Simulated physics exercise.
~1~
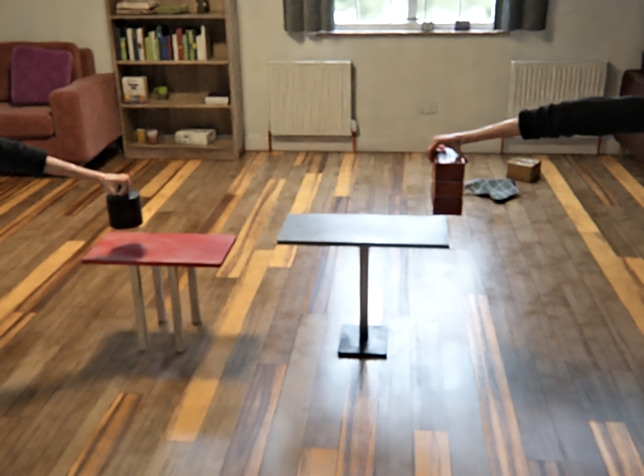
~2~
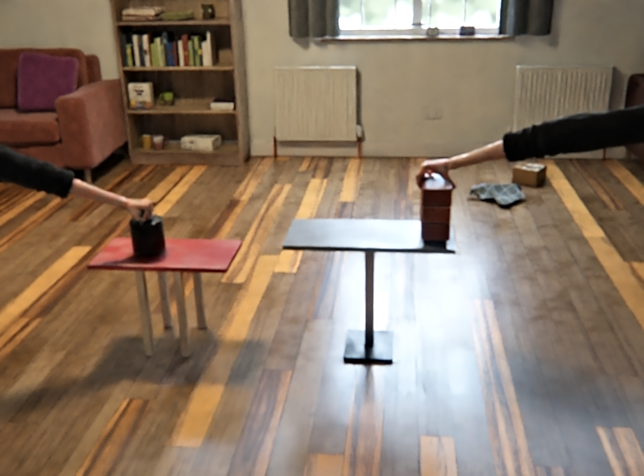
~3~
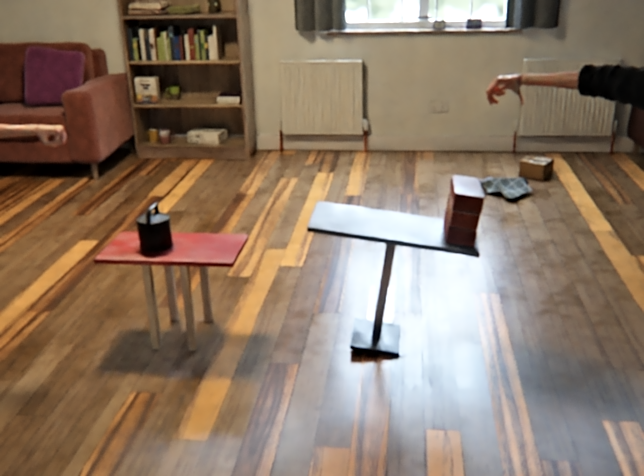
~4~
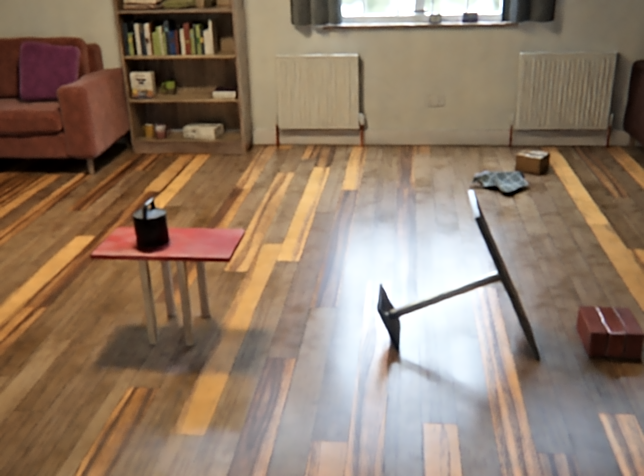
A stack of red bricks was lowered by one hand onto the right end of a grey stand while another hand set a black object on a small red table. Once both hands let go, the stand tipped over rightward, dropping the bricks, and the red table stayed steady.
